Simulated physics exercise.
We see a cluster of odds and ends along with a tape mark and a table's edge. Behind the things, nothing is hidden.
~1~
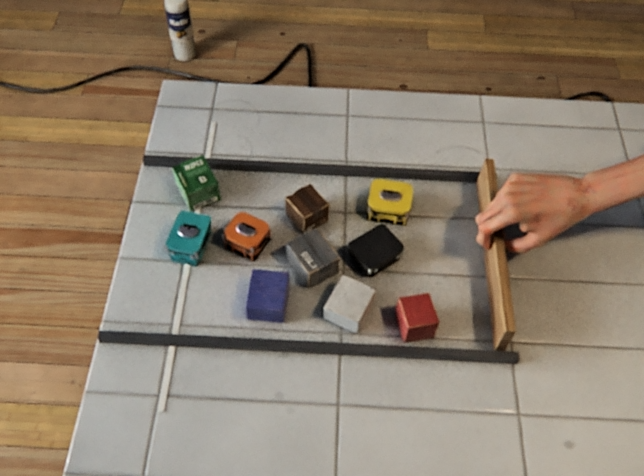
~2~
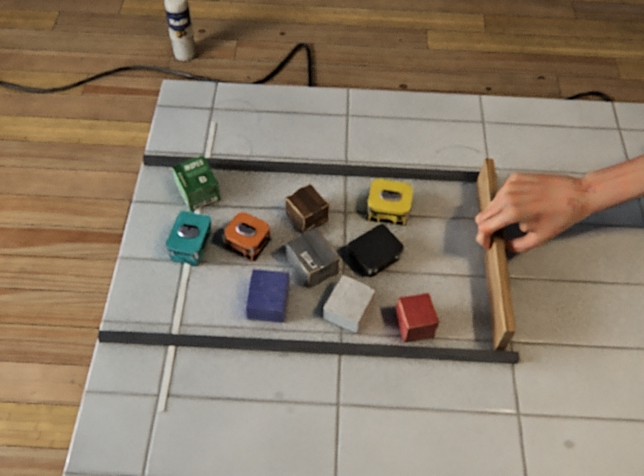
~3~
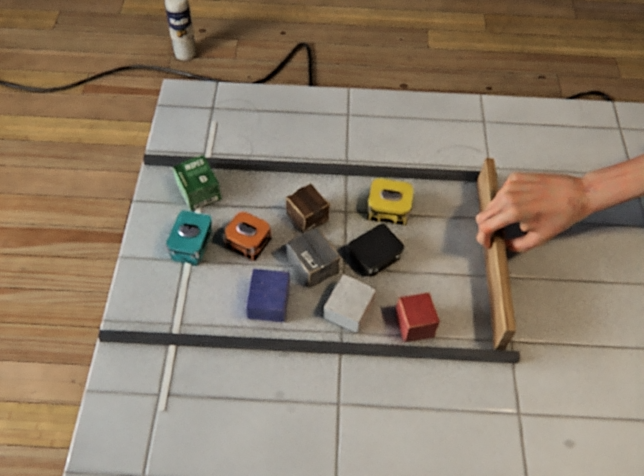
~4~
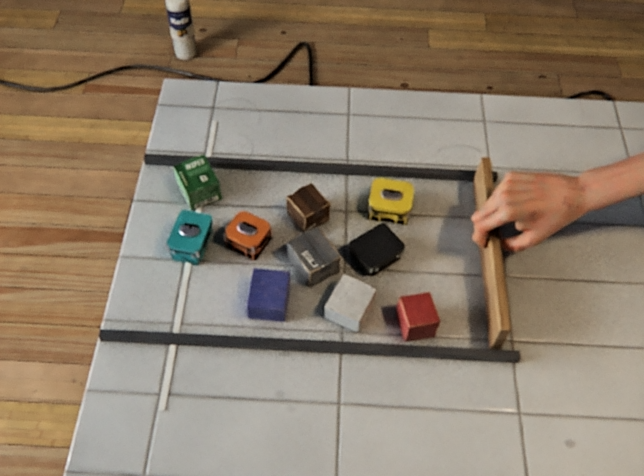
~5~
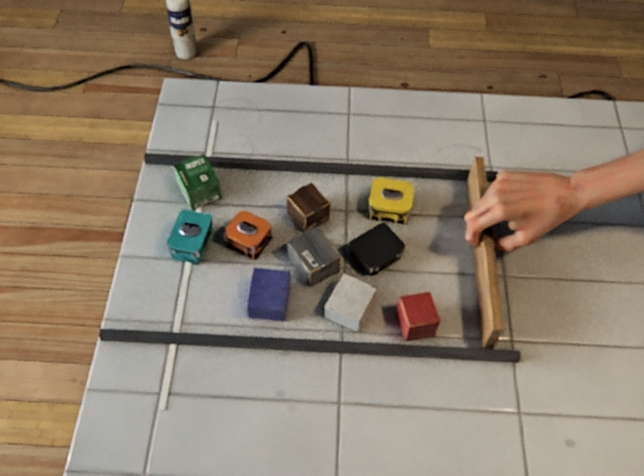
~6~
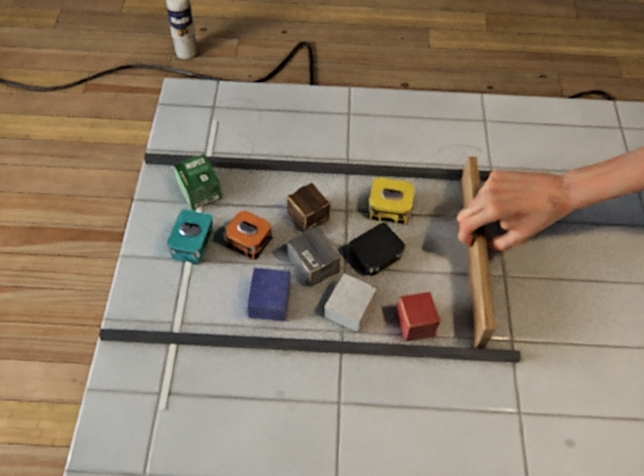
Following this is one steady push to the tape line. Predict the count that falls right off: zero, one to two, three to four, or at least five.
Falling ones: Three or four.
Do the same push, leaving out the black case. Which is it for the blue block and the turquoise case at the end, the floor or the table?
So the blue block goes off the edge and the turquoise case goes off the edge.
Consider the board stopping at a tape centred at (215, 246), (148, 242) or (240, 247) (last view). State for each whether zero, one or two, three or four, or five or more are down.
Place by place, the answers come out as one or two; five or more; none.
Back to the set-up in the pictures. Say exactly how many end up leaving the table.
That makes a total of 3.
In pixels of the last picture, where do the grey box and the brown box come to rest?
First: About (128, 257); second: About (139, 205).
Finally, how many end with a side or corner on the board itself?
Number: 3.
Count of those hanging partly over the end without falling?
It totals 3.
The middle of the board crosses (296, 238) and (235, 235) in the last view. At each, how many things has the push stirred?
That gives 9 for the first and 10 for the second.
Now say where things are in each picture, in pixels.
Green box (197, 183); turquoise case (190, 238); orange case (247, 236); board (494, 250); tape (191, 246), in the first frame.
Turquoise case (190, 238); white block (350, 304), in the second frame.
Orange case (248, 236); yellow case (390, 202), in the third frame.
Green box (198, 182); blue block (269, 295), in the fourth frame.
Turquoise case (191, 237); board (483, 248), in the fifth frame.
Green box (198, 182); turquoise case (192, 237); orange case (249, 235); board (476, 247); tape (192, 245), in the sixth frame.
Soon after, none off yet; green box at rest near (198, 182); turquoise case at rest near (192, 237); orange case at rest near (249, 235).
Then, none off yet; green box at rest near (196, 180); turquoise case moved about its own width near (163, 239); orange case moved about its own width near (195, 229).
At rest, the number that fall off is three or four; fallen, blue block, orange case and turquoise case.
